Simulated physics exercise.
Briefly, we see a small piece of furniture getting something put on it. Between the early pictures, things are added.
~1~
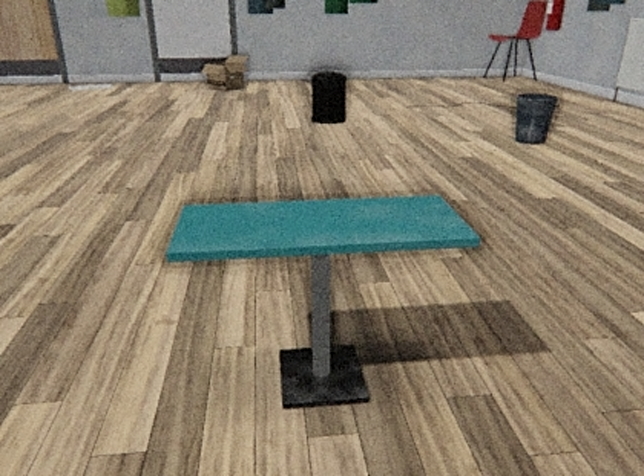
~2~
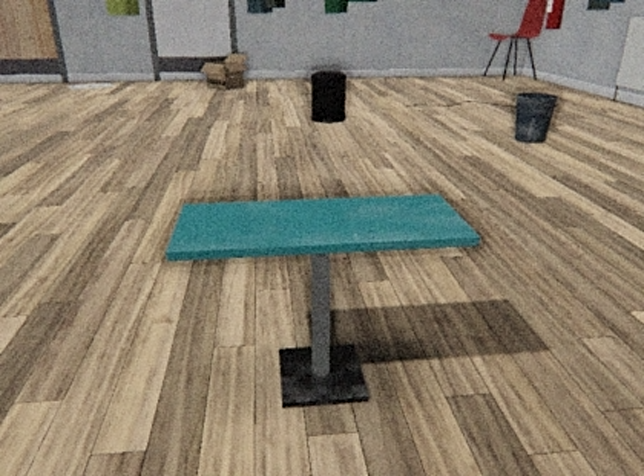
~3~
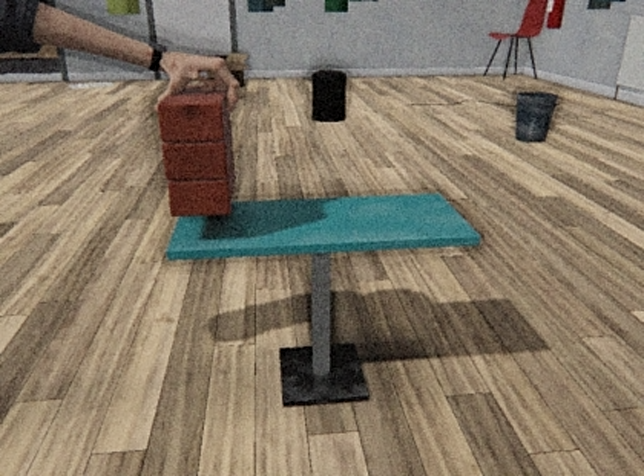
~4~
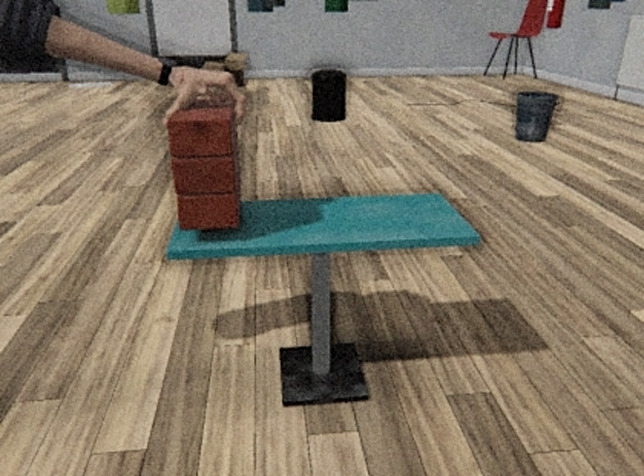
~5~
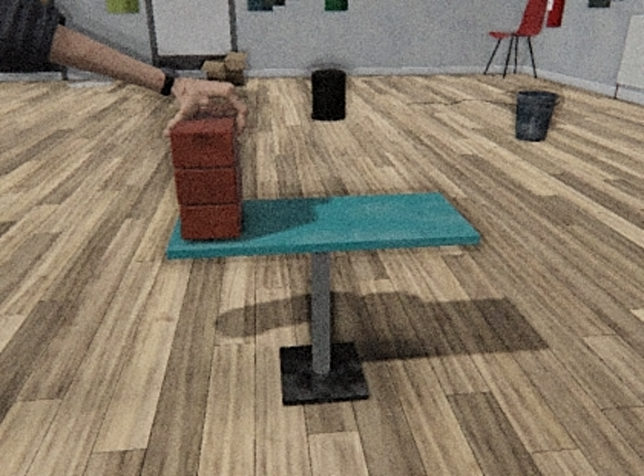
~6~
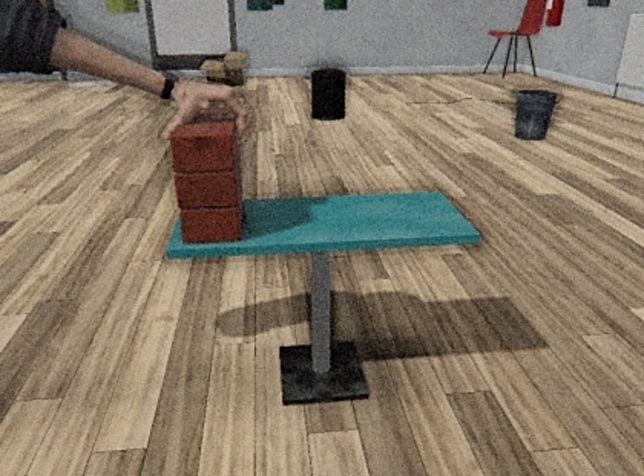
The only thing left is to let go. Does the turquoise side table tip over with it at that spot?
Looks to me like it won't stay up on its own.
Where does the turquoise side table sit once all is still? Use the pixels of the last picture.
Roughly (141, 286).
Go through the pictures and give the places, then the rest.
In the first frame, turquoise side table (321, 225).
In the second frame, turquoise side table (320, 224).
In the third frame, still on the way; turquoise side table (321, 223); bricks (202, 147).
In the fourth frame, still on the way; turquoise side table (321, 223); bricks (209, 160).
In the fifth frame, still on the way; turquoise side table (321, 222); bricks (211, 170).
In the sixth frame, in place, still held; turquoise side table (320, 221); bricks (211, 173).
Then, 0.50 s past the last view, turquoise side table leaning 22° off how it started near (246, 222).
Then, 0.66 s past the last view, turquoise side table leaning 50° off how it started near (164, 258).
Then, 0.86 s past the last view, turquoise side table leaning 69° off how it started near (122, 283).
Finally, the turquoise side table goes over, near (141, 286).
